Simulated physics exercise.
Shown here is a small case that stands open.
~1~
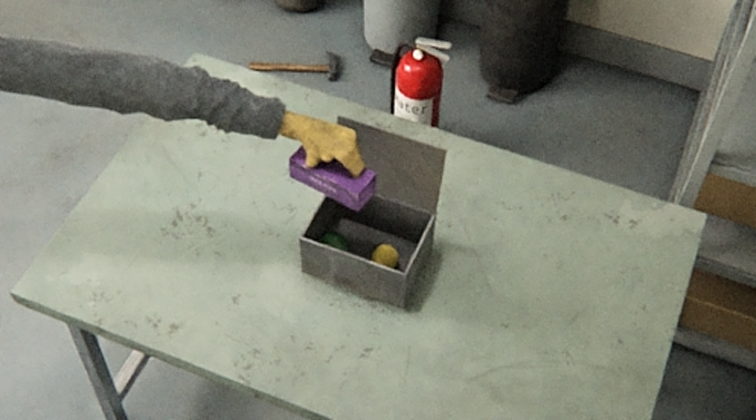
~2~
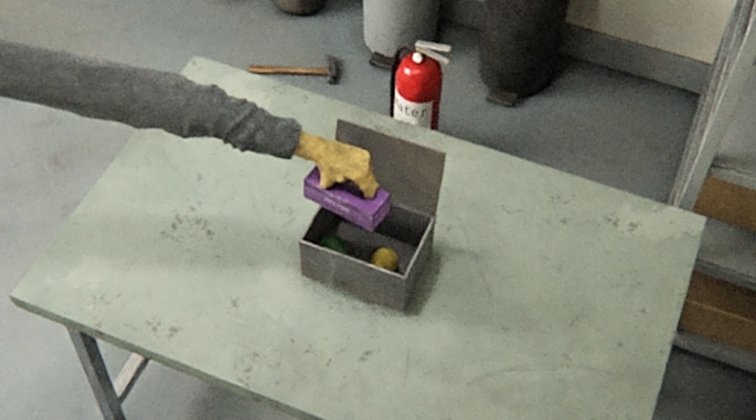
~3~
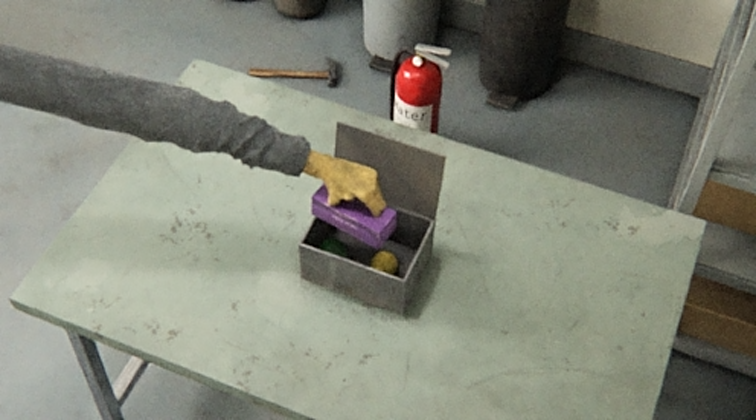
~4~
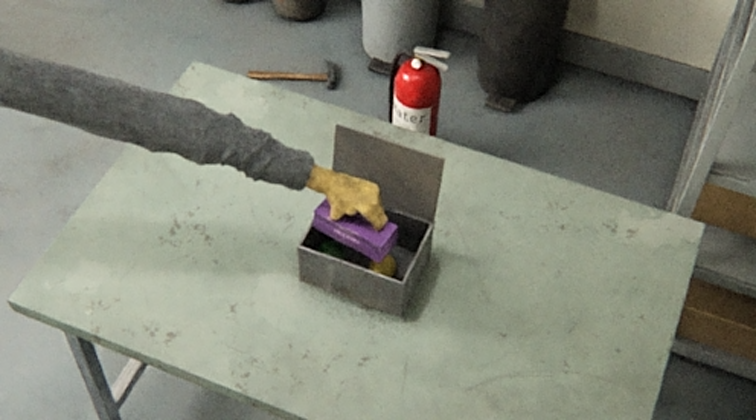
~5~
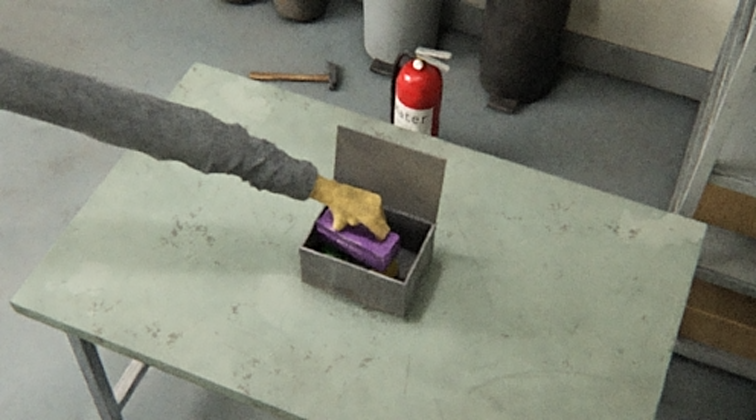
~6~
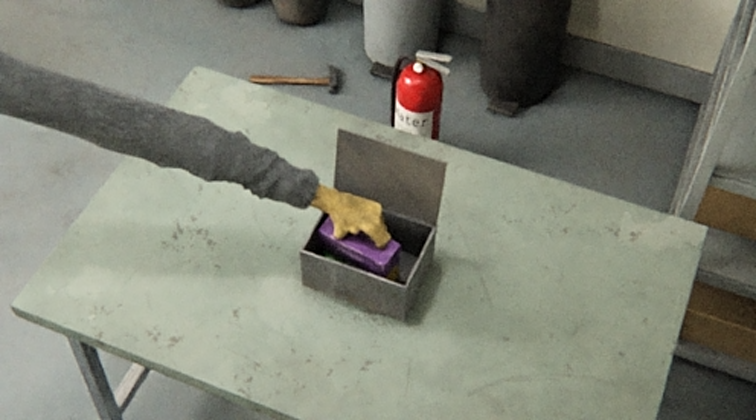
The clip shows a gloved hand lowering a purple carton into a small open case holding a green and a yellow object on a table, until the carton sits inside, under the hand.
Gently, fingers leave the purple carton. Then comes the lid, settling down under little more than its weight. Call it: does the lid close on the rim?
My call is that it closes.
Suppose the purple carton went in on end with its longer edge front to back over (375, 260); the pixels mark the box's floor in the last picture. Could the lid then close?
The lid settles shut this time.
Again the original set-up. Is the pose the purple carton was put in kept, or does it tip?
Looking at the last picture, it sits at an angle.
Then, 1.00 s after the last picture, lid starting down; purple carton on its side near (369, 243); yellow lemon rolled a little; green ball rolled a little.
Then, 1.70 s after the last picture, lid 45° above the rim; purple carton on its side near (369, 243); green ball rolled a little; yellow lemon rolled a little.
At rest, lid shut; tipped over in the box, purple carton; the other 2 in place. Seen from the same camera at the end, purple carton near (369, 243).
